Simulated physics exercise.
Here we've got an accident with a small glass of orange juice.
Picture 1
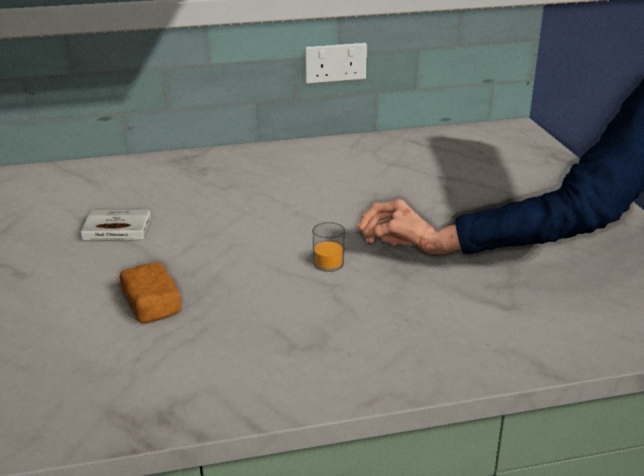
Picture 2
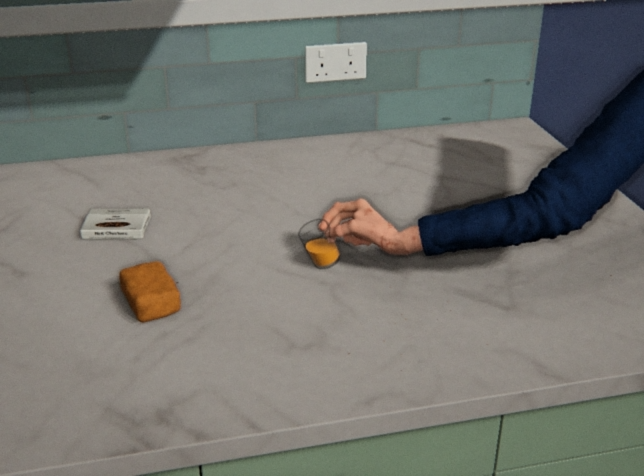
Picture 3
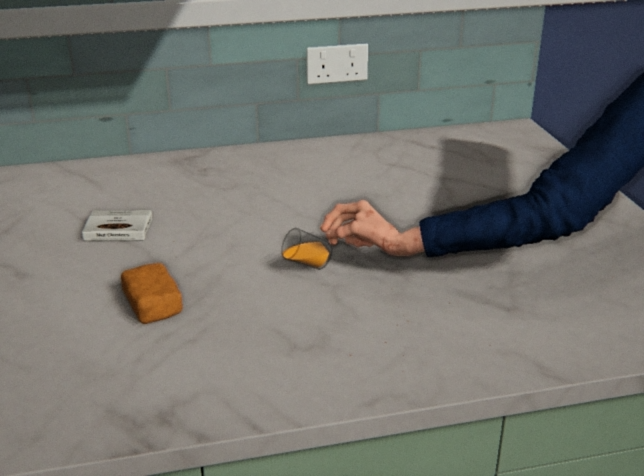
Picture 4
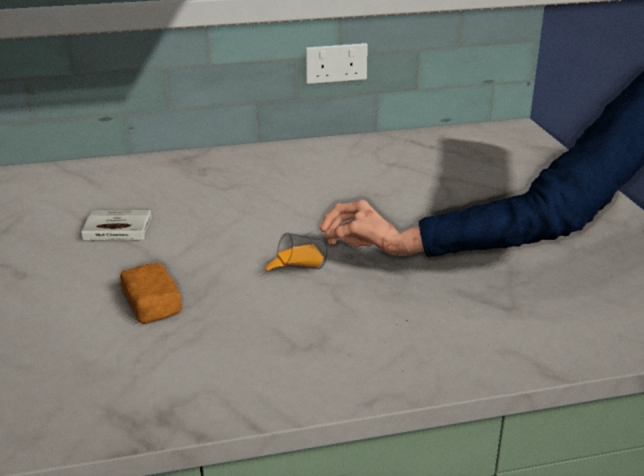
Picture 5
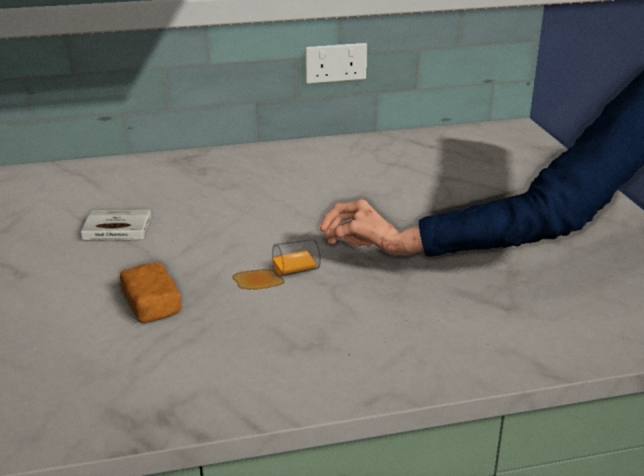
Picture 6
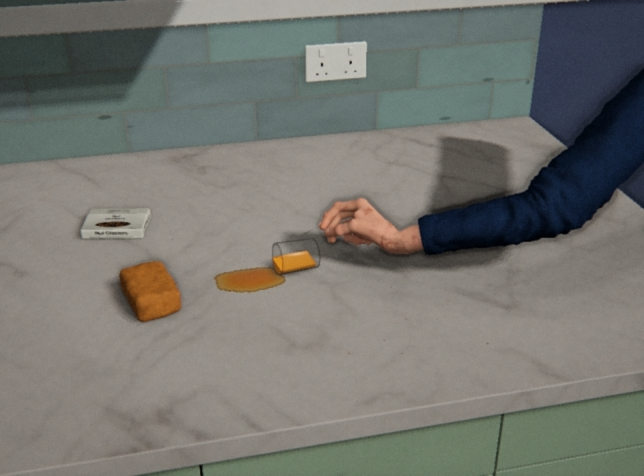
A hand in a dark blue sleeve knocked a small glass of orange juice over to the left, and juice spilled into a puddle on the counter, spreading toward the bread roll.
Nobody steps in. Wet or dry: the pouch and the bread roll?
You'll find the pouch is missed by the spill, and the bread roll is caught by the spill.
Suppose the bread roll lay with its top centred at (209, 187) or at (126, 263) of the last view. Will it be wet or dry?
Case 1 - it is not touched; case 2 - it is touched.
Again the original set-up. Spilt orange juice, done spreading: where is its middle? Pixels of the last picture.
It settles with its centre at about (202, 288).
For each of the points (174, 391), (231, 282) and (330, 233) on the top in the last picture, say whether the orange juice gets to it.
In turn: Clear of it, soaked, clear of it.
Shortly, the puddle covers about as much as a saucer; the pouch is still dry; the bread roll is soaking at its edge.
At the finish, the puddle covers about as much as a saucer; the pouch is still dry; the bread roll is soaking at its edge.
